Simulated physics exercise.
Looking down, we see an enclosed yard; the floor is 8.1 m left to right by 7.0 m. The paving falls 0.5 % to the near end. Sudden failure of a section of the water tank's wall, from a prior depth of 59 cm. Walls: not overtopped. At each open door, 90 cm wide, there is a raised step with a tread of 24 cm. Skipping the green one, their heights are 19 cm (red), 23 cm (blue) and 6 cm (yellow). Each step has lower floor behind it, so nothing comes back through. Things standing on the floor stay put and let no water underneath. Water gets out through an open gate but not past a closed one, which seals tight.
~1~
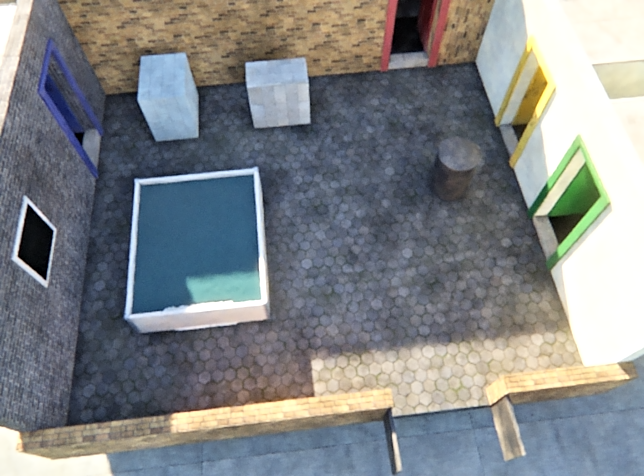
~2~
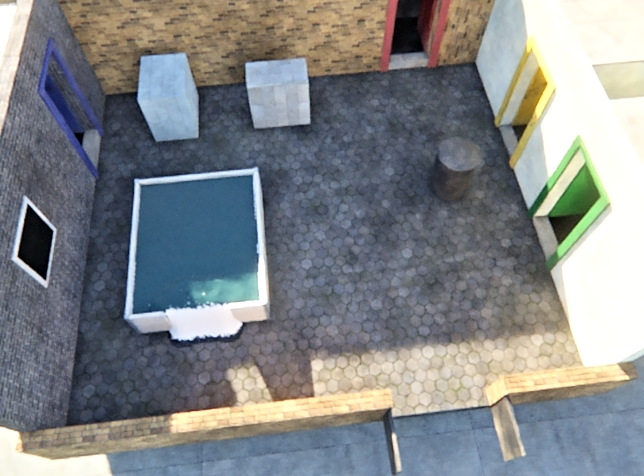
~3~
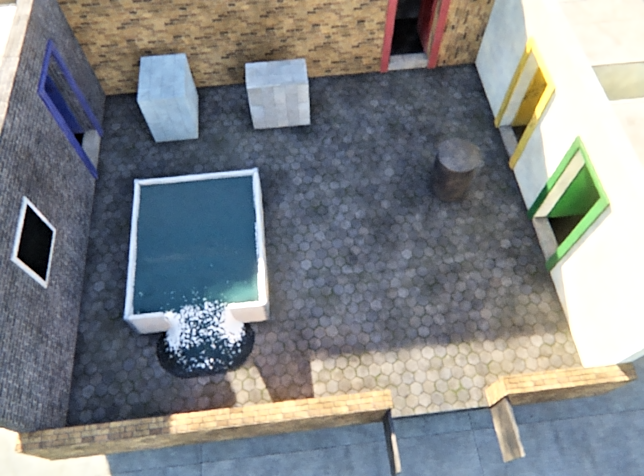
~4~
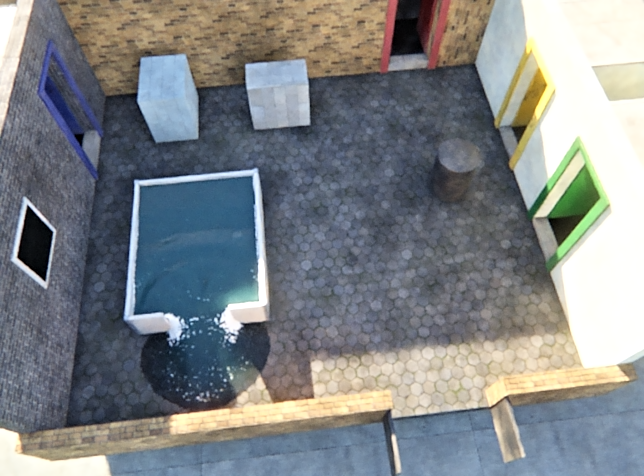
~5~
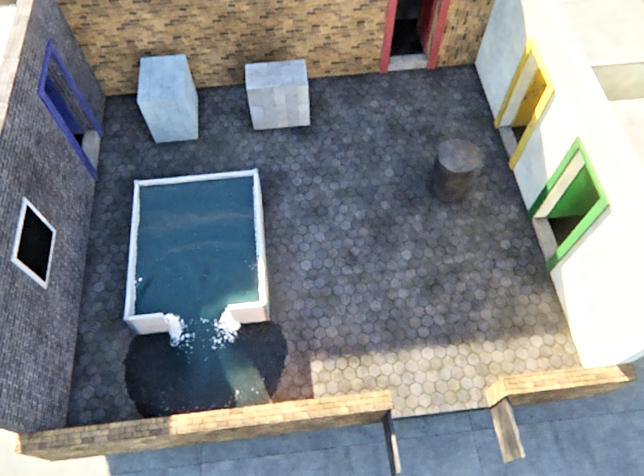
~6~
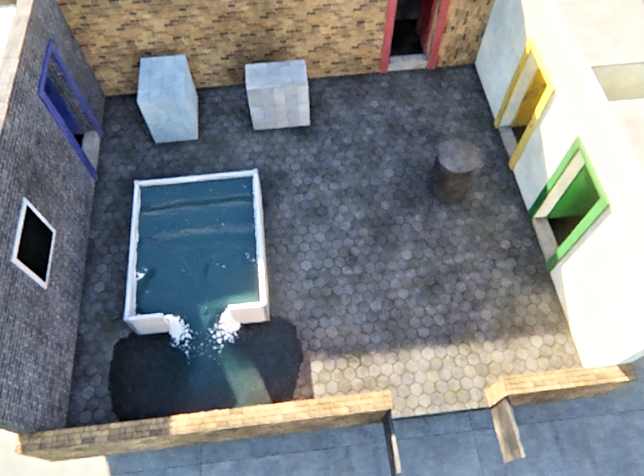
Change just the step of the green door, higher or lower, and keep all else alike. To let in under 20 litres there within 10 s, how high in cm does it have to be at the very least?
At least roughly 6 cm.
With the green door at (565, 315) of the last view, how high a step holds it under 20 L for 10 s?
Close to 9.5 cm at the least.
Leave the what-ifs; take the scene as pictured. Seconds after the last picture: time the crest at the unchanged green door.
Roughly 3.5 s.
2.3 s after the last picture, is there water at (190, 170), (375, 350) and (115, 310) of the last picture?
First bone-dry, second wet through, third wet through.
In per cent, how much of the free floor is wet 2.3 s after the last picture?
Near 35 per cent of the open floor.
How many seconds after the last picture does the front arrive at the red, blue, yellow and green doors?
Red 7.0 seconds, blue 3.0 seconds, yellow 4.0 seconds, green 3.0 seconds.
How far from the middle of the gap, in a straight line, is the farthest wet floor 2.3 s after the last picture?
Close to 6.0 metres, I'd say.
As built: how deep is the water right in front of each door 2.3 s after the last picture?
Centimetres: Red = 0, blue = 0, yellow = 0, green = 0.
Then, 0.7 s after the last picture water covers 10 % of the floor, deepest (40 cm) near (198, 424); it has not reached the green door.
Then, 2.3 s after the last picture water covers 35 % of the floor, deepest (36 cm) near (65, 440); it has not reached the green door.
Then, 9.3 s after the last picture water covers 90 % of the floor, deepest (14 cm) near (101, 140); 7 cm at the green door, 0 litres in over its 12 cm step.
At the green door as built, the water peaked near 11 cm, 3.7 s after the last picture.
With a step of 5 cm, 37 litres would have come in within the 10 s; with 7 cm, 12 litres. So under 20 litres takes about 6 cm.
